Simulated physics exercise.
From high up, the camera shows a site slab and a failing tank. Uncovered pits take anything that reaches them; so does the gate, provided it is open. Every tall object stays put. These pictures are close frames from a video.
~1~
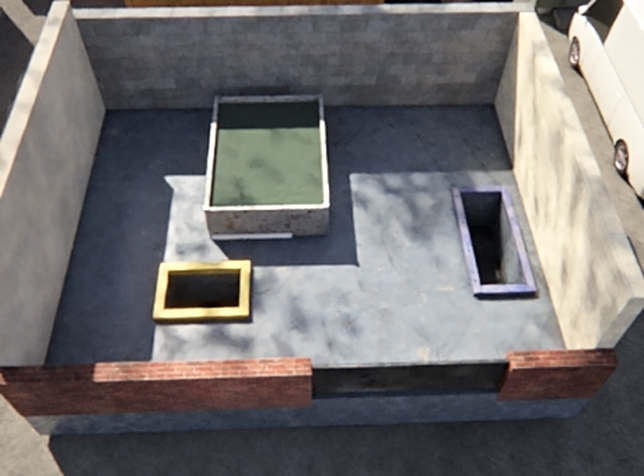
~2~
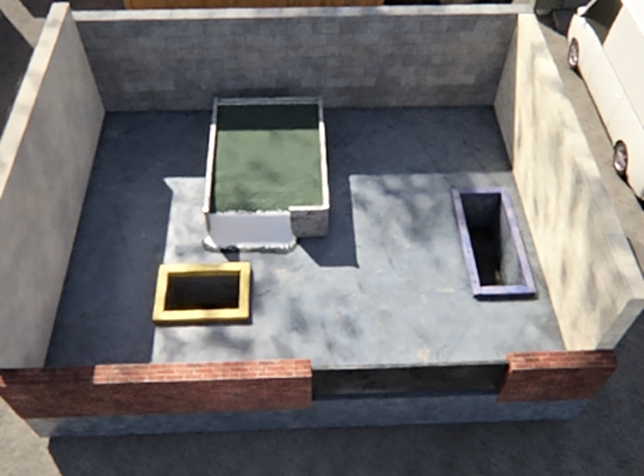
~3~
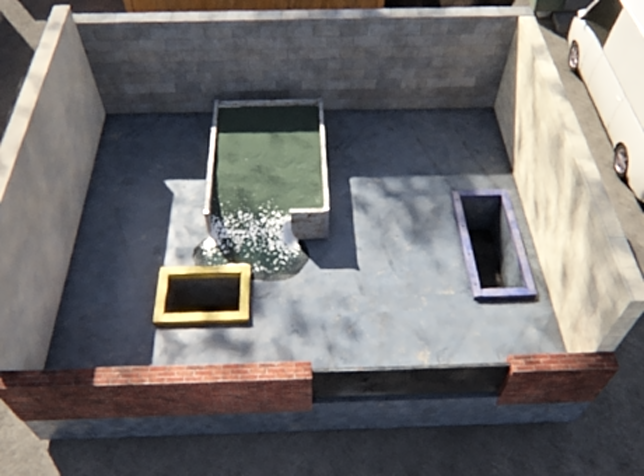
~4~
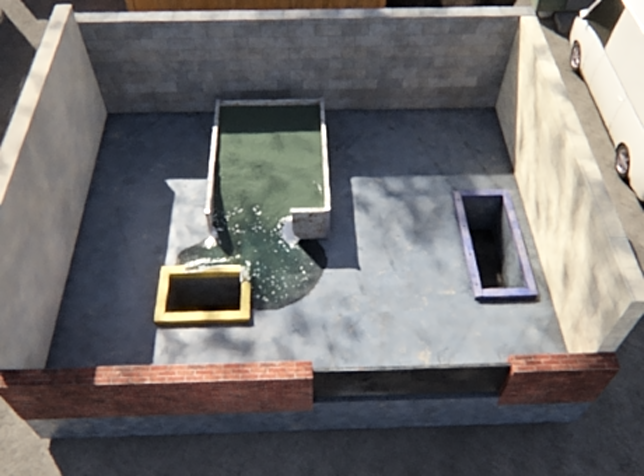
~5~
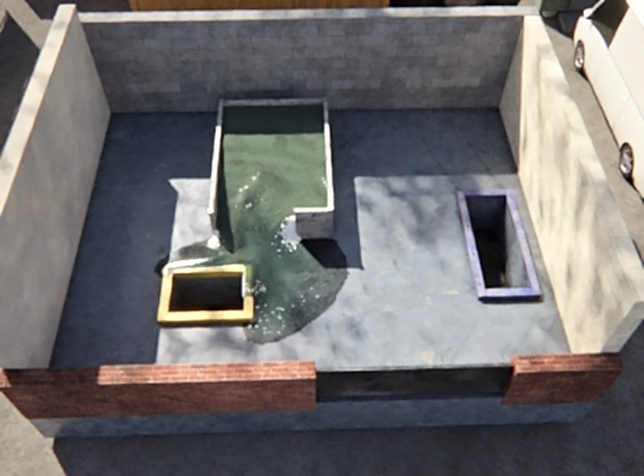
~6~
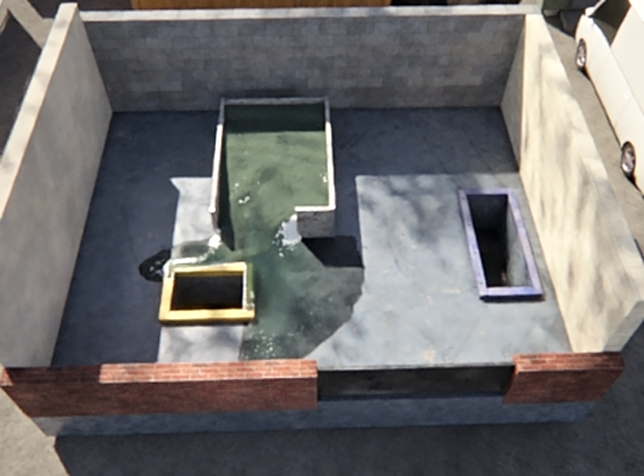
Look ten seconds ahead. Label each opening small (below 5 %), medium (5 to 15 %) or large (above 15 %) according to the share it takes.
Gate: Small; blue pit: Small; yellow pit: Large.
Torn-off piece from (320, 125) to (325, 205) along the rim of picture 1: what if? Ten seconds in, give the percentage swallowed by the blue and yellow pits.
In percent: Blue 25, yellow 0.
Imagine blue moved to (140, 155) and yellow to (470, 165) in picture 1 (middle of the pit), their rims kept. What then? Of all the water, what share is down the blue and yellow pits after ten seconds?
My answer: Blue gets 4 percent, yellow gets 2 percent.
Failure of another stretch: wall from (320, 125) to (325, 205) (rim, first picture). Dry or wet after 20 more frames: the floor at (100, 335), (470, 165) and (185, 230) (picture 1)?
Taking them in order, I'd say not reached, swamped and not reached.
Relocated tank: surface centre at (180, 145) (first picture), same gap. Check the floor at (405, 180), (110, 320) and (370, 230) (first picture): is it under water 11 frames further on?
Taking them as they were asked, they come out bone dry, soaked, bone dry.
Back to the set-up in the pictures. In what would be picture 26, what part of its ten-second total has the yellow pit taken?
That share would be near 85 %.
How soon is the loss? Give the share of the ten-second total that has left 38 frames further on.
About 95 per cent.
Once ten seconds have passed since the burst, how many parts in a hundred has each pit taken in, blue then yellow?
In the order asked, roughly 2 and 22 percent.
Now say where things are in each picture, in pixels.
The first frame shows still water in the water tank at (268, 152).
In the second frame, the front is at (209, 244), out from the gap at (251, 226).
In the third frame, water pours out at (252, 230) and has run to (204, 269).
In the fourth frame, water pours out at (253, 230) and has run to (279, 303).
In the fifth frame, water pours out at (256, 230) and has run to (278, 335).
In the sixth frame, water pours out at (258, 229) and has run to a hidden place.
A moment on, water covers 20 % of the floor; the gate 0 %, the blue pit 0 %, the yellow pit 7 %.
Next, water covers 30 % of the floor; the gate 0 %, the blue pit 0 %, the yellow pit 14 %.
Then, water covers 50 % of the floor; the gate 0 %, the blue pit 0 %, the yellow pit 19 %.
Later, water covers 70 % of the floor; the gate 0 %, the blue pit 1 %, the yellow pit 22 %.
In the end, water covers 95 % of the floor; the gate 0 %, the blue pit 1 %, the yellow pit 23 %.
